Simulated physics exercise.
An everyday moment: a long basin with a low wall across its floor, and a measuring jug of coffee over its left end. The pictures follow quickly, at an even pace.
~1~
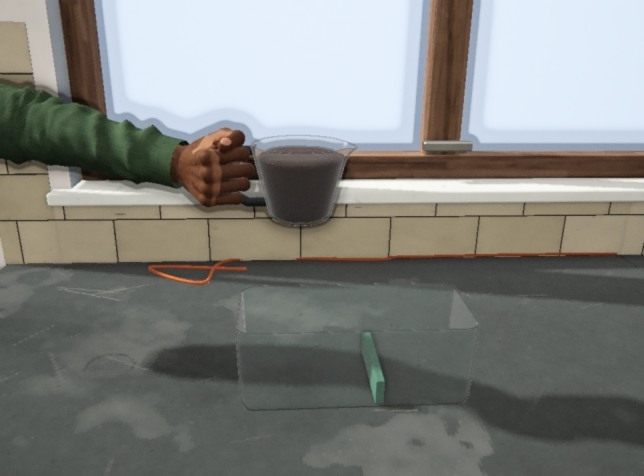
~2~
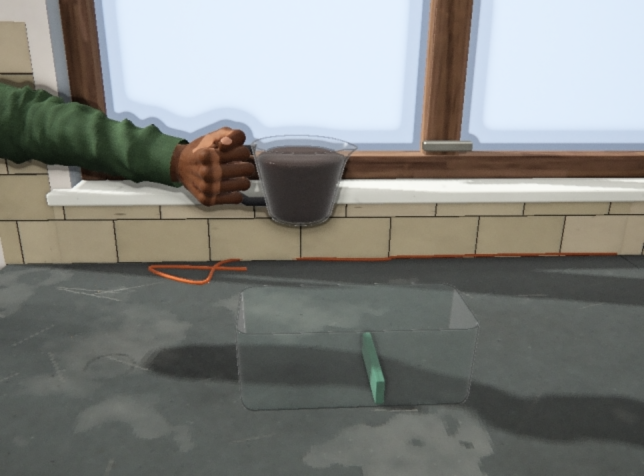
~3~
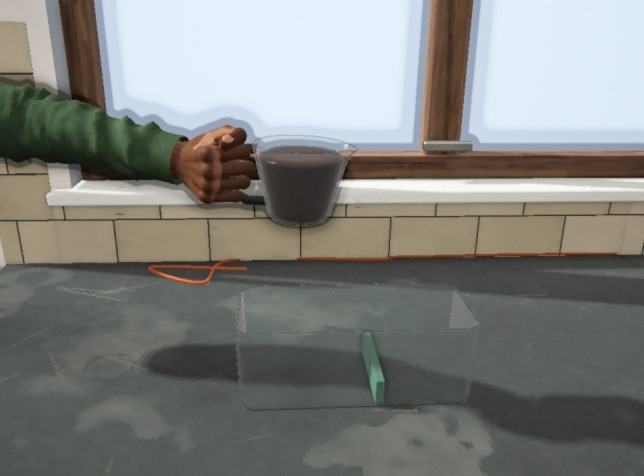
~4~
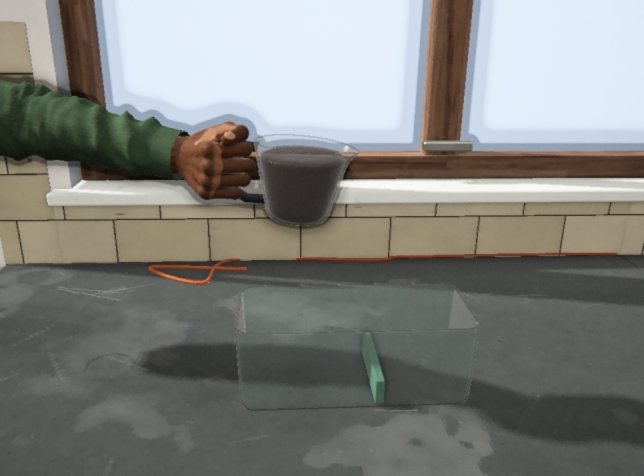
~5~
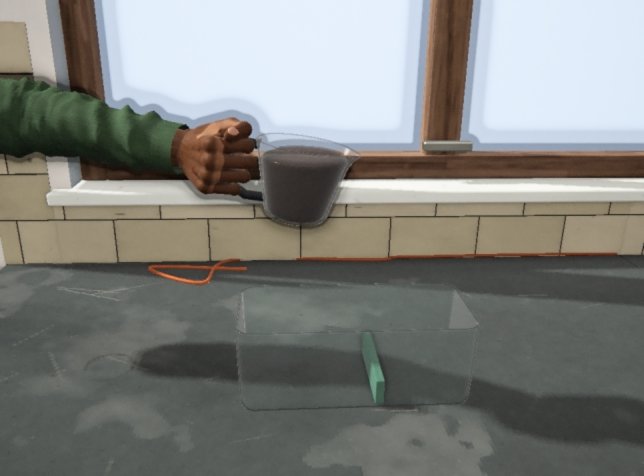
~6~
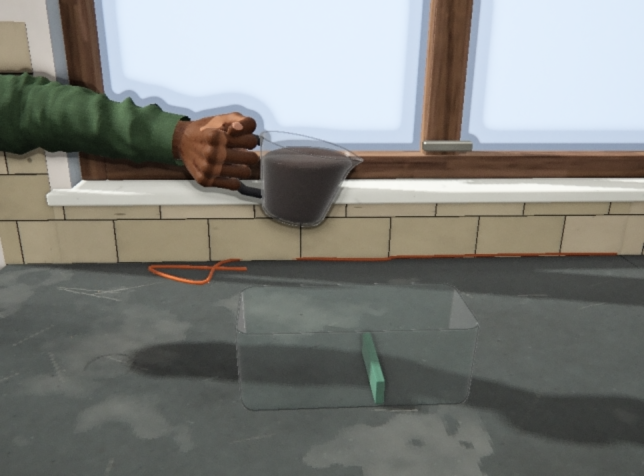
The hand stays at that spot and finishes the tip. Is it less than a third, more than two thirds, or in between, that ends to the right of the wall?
It comes to more than two thirds.
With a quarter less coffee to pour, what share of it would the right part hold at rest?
Near 80 %.
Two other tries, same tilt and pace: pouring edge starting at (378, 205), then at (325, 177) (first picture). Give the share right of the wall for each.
In turn 90 and 35 in a hundred.
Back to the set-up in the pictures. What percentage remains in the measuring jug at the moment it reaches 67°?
Close to 60 per cent.
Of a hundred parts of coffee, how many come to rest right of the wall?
About 85 per cent.
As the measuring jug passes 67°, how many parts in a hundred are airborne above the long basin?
It comes to 30 per cent or so.
A moment on, the measuring jug is tipped part way and 62 per cent is still to pour, 0 is left of the wall and 8 right of it.
Next, the measuring jug is tipped on its side and 9 per cent is still to pour, 3 is left of the wall and 68 right of it.
Then the measuring jug is tipped right over and 0 per cent is still to pour, 12 is left of the wall and 86 right of it.
Later the measuring jug is tipped right over and 0 per cent is still to pour, 14 is left of the wall and 85 right of it.
In the end 14 per cent lies left of the wall, 85 right of it and 2 outside.
